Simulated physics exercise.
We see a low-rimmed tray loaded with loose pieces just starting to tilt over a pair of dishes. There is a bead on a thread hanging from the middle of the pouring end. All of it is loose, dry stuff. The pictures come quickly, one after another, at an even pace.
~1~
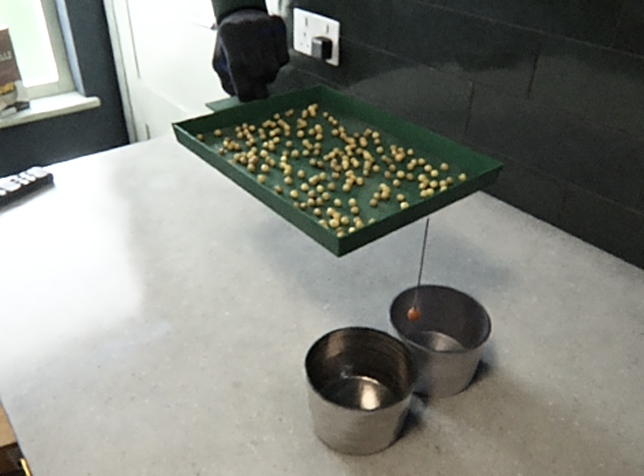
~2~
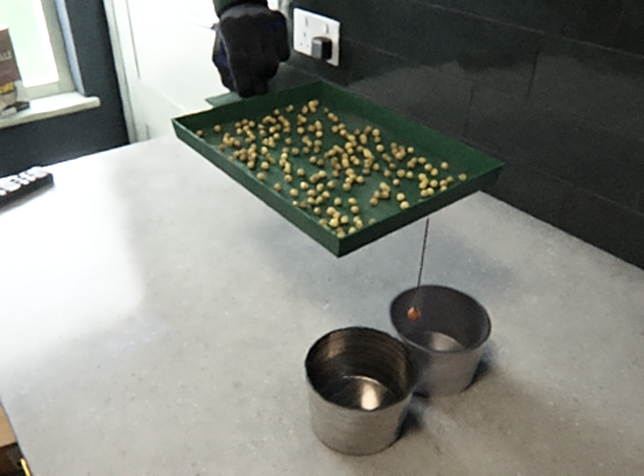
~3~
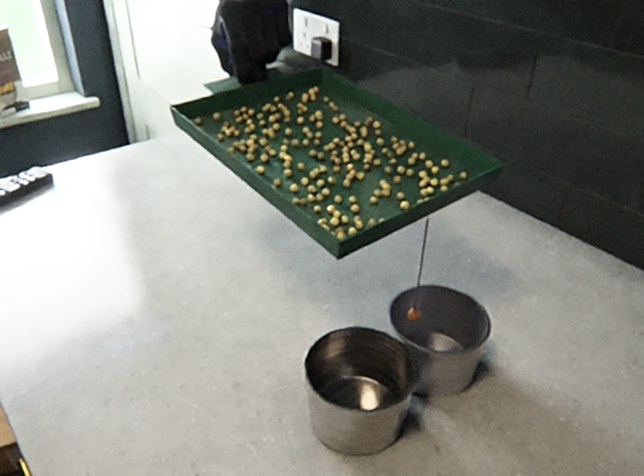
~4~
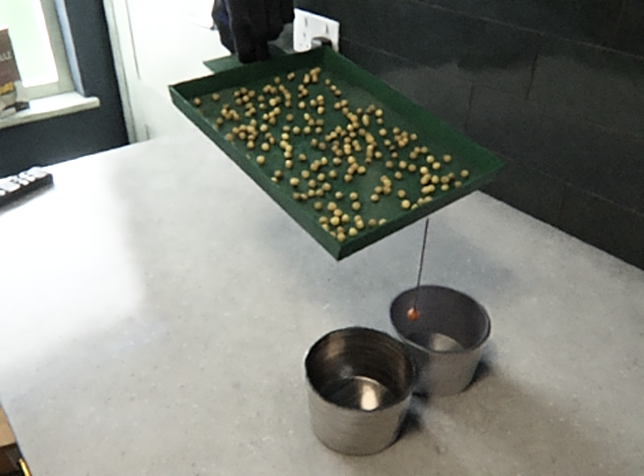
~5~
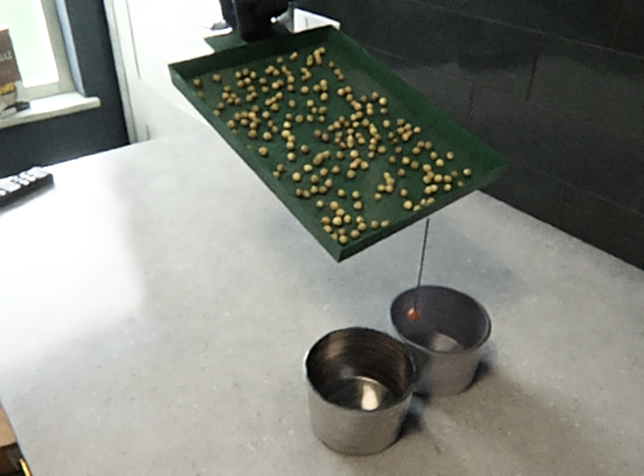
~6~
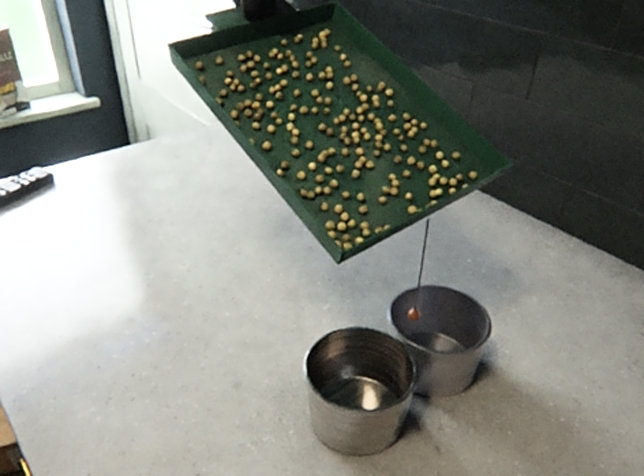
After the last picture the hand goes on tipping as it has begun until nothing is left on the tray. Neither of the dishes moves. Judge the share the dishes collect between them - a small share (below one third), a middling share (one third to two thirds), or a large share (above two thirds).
A middling share.
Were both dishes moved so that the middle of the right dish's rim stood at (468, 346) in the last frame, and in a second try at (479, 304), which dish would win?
Place one: The leftmost one; place two: The leftmost one.
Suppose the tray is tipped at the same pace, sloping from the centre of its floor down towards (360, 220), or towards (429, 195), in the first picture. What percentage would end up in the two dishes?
Shares: 80 %, then 40 %.
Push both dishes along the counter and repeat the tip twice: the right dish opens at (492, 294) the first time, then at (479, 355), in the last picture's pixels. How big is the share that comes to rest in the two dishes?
You'd get 30 in a hundred first and 80 in a hundred after that.
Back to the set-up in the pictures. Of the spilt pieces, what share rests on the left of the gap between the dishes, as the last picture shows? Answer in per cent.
I'd put it at close to 10 per cent.
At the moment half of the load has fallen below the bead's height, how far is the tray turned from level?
The angle is roughly 115° at that point.
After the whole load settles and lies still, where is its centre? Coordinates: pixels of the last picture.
Near (381, 425), more or less.
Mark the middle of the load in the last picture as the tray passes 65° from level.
About (394, 225).
Soon, tray tipped steeply; most on the tray; a small part in the air.
A while on, tray tipped past a quarter turn; about two thirds on the tray; a small part in the left dish; a small part outside both; a small part in the air.
Towards the end, tray tipped past a quarter turn; about half in the left dish; a stray few in the right dish; about half outside both.
Finally, tray tipped past a quarter turn; about half in the left dish; a stray few in the right dish; about half outside both.
